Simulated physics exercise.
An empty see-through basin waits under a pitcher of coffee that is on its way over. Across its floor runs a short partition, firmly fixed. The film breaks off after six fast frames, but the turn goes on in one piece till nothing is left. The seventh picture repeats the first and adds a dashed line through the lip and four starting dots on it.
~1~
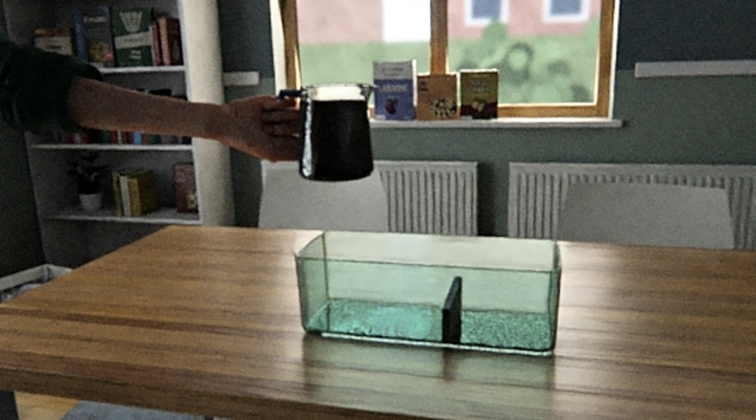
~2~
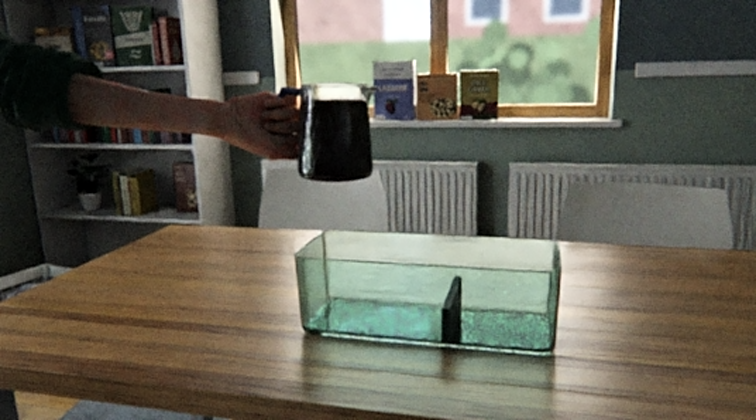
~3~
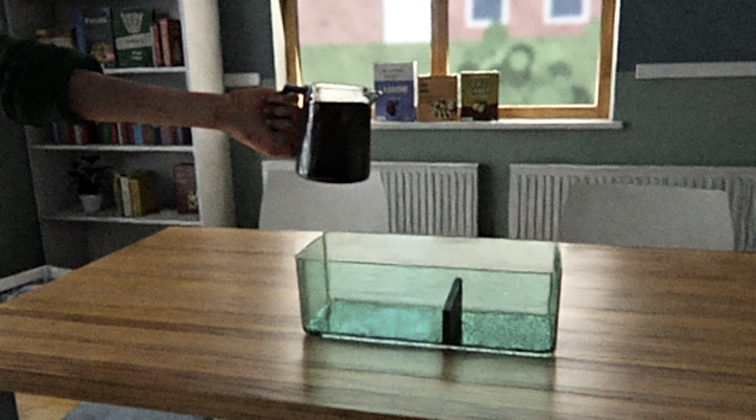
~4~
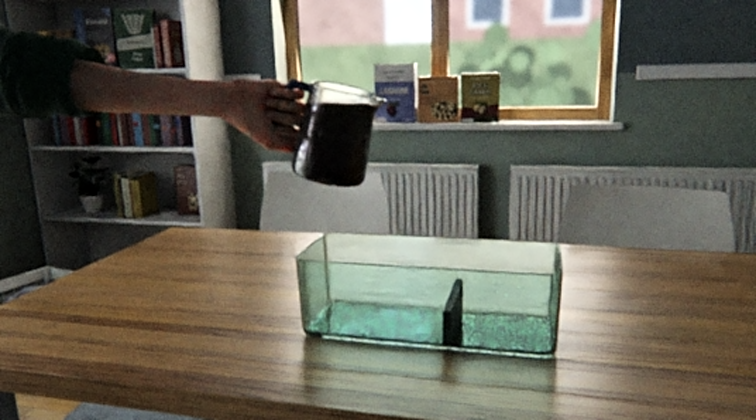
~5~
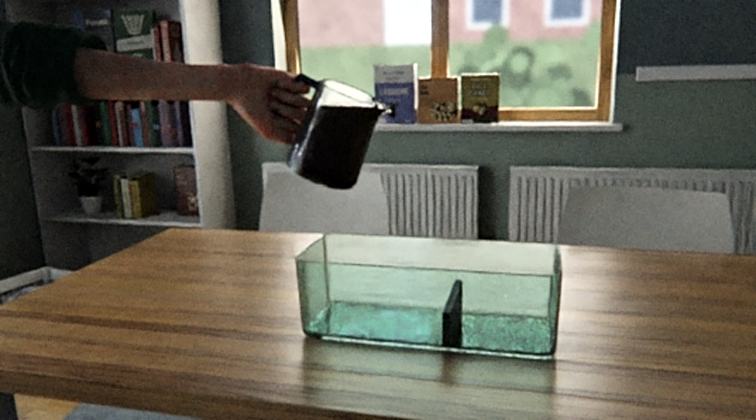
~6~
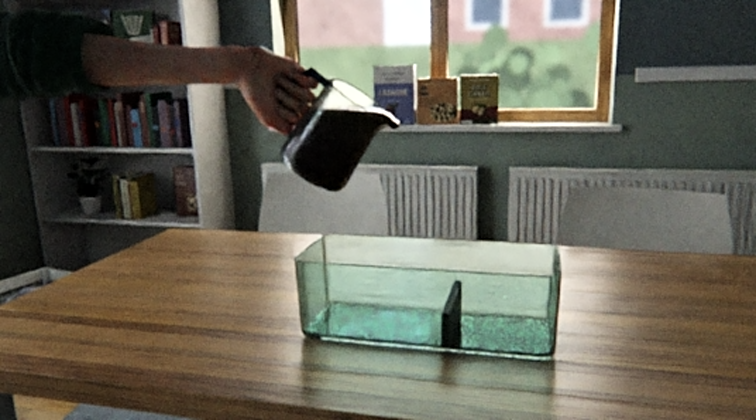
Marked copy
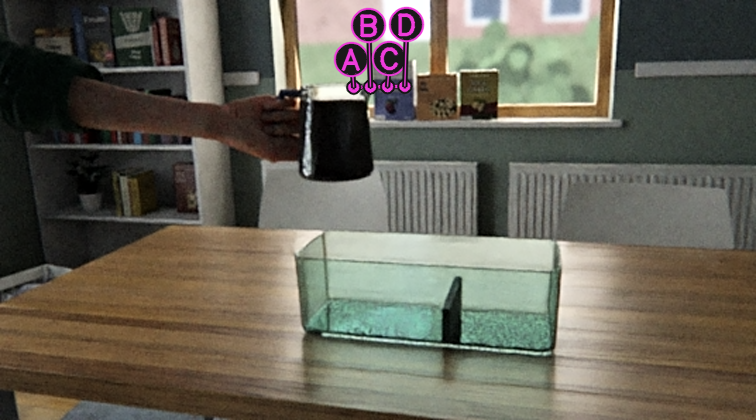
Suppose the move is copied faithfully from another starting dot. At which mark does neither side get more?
C is best.
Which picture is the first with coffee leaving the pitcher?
Picture 6.
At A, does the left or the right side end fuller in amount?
The left one.
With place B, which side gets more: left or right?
More ends on the left.
On the marked copy, A at (353, 87); B at (370, 87); C at (387, 86); D at (404, 86).
With A, about 93 % ends left of the wall and 4 % right of it; 3 % is lost outside.
With B, about 85 % ends left of the wall and 10 % right of it; 5 % is lost outside.
With C, about 46 % ends left of the wall and 53 % right of it.
With D, about 16 % ends left of the wall and 83 % right of it.
